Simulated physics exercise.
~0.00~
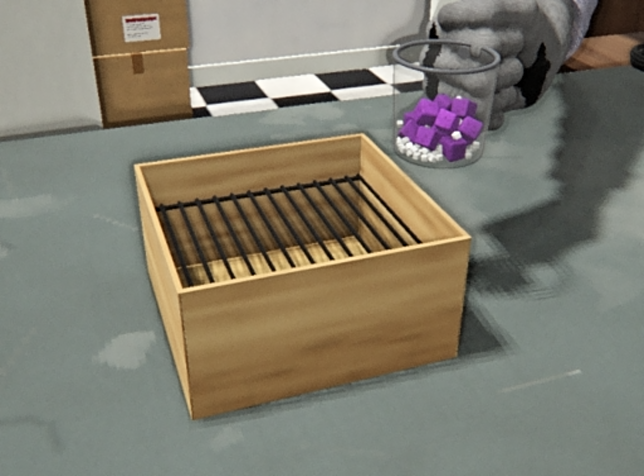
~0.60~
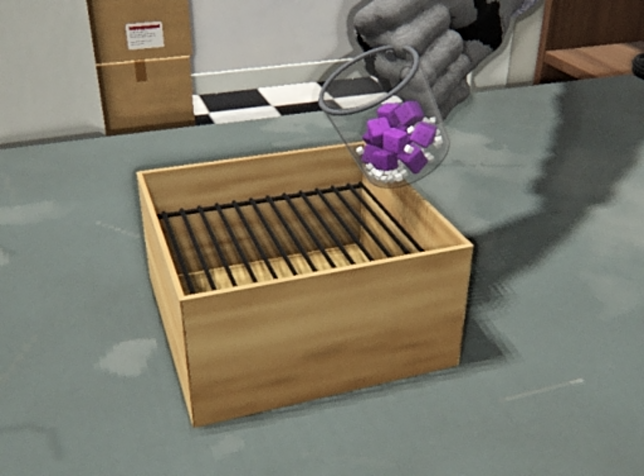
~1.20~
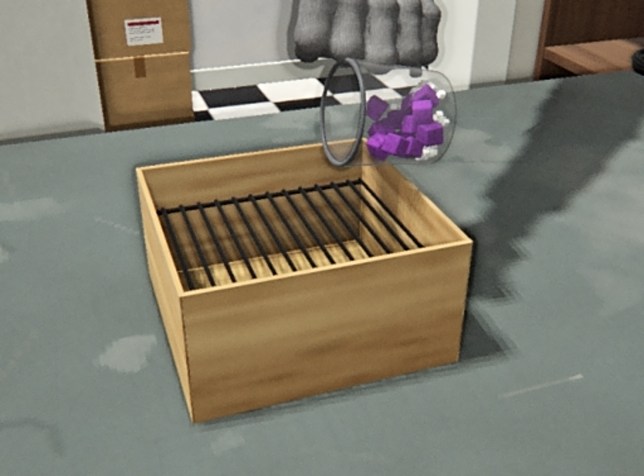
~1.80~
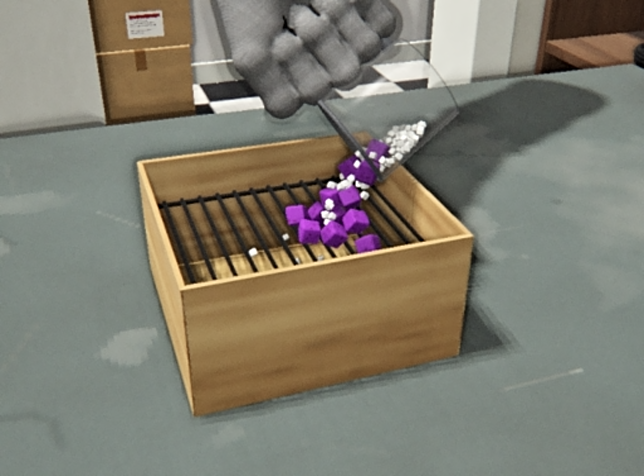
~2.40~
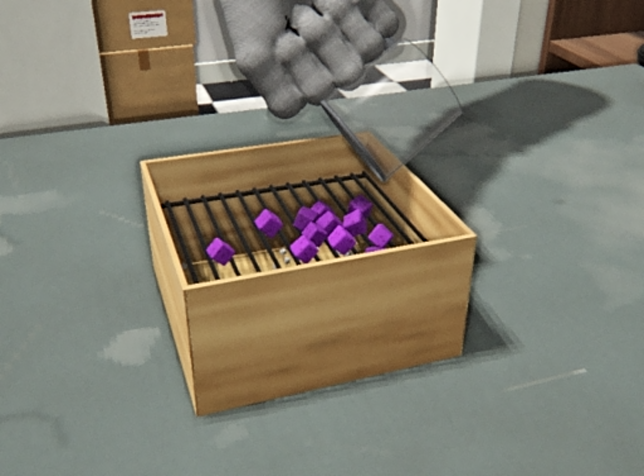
Gray hand tipping a clear cup over an open wooden box, white bits falling through the wires and purple cubes staying on top.
